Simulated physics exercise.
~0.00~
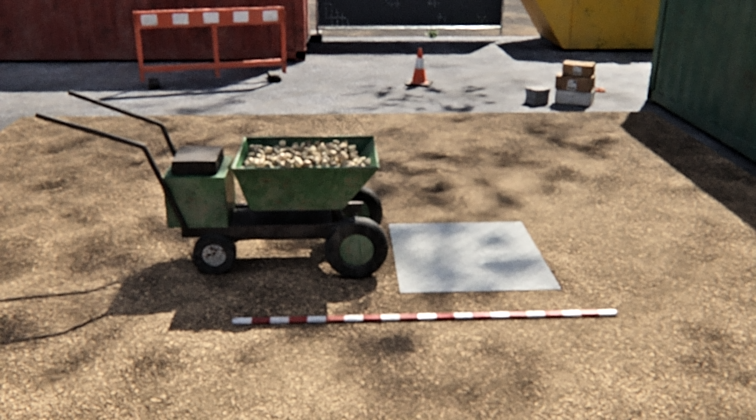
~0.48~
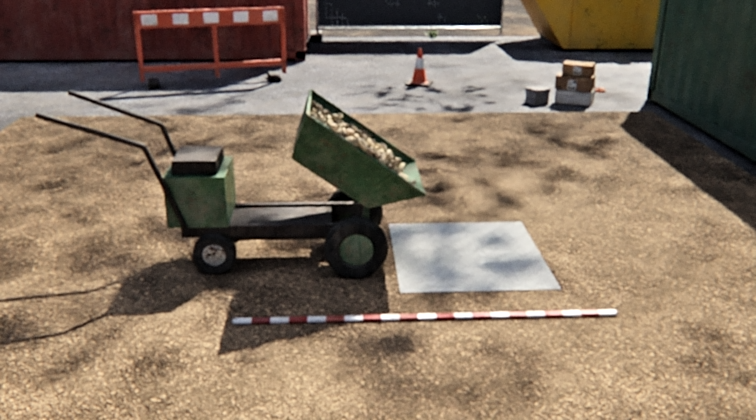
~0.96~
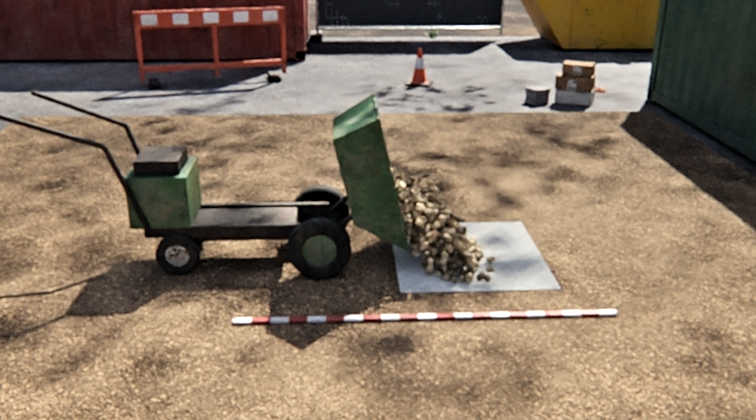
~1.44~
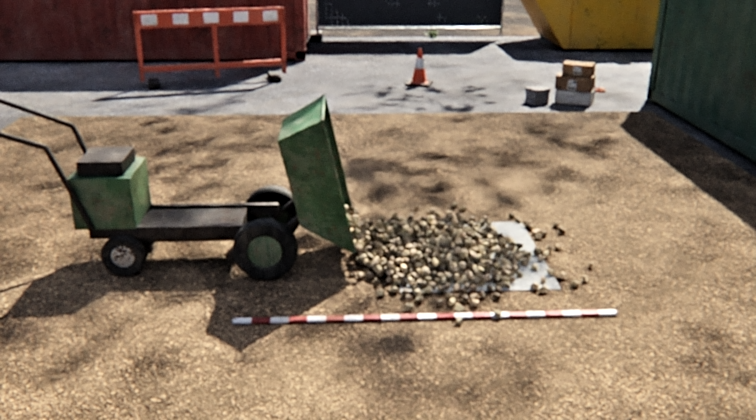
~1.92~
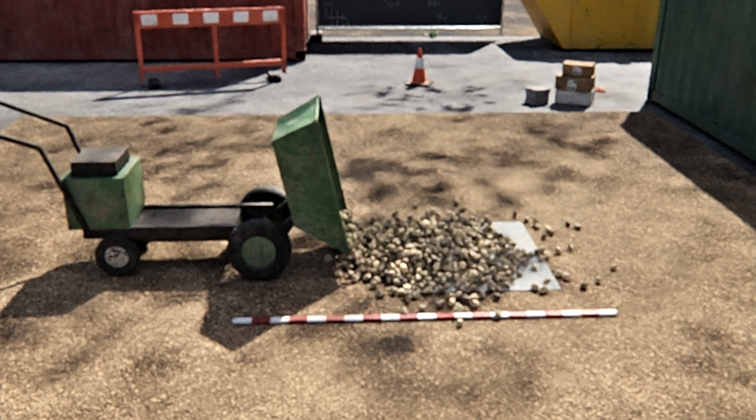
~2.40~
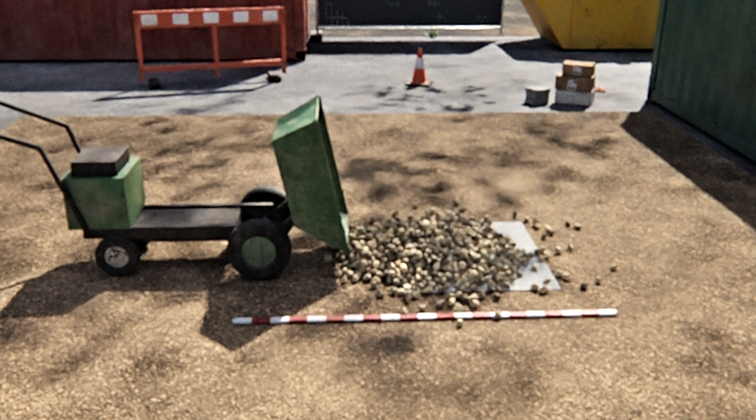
In a sunlit yard, a green motor barrow tips stones over a pale sheet while backing left.
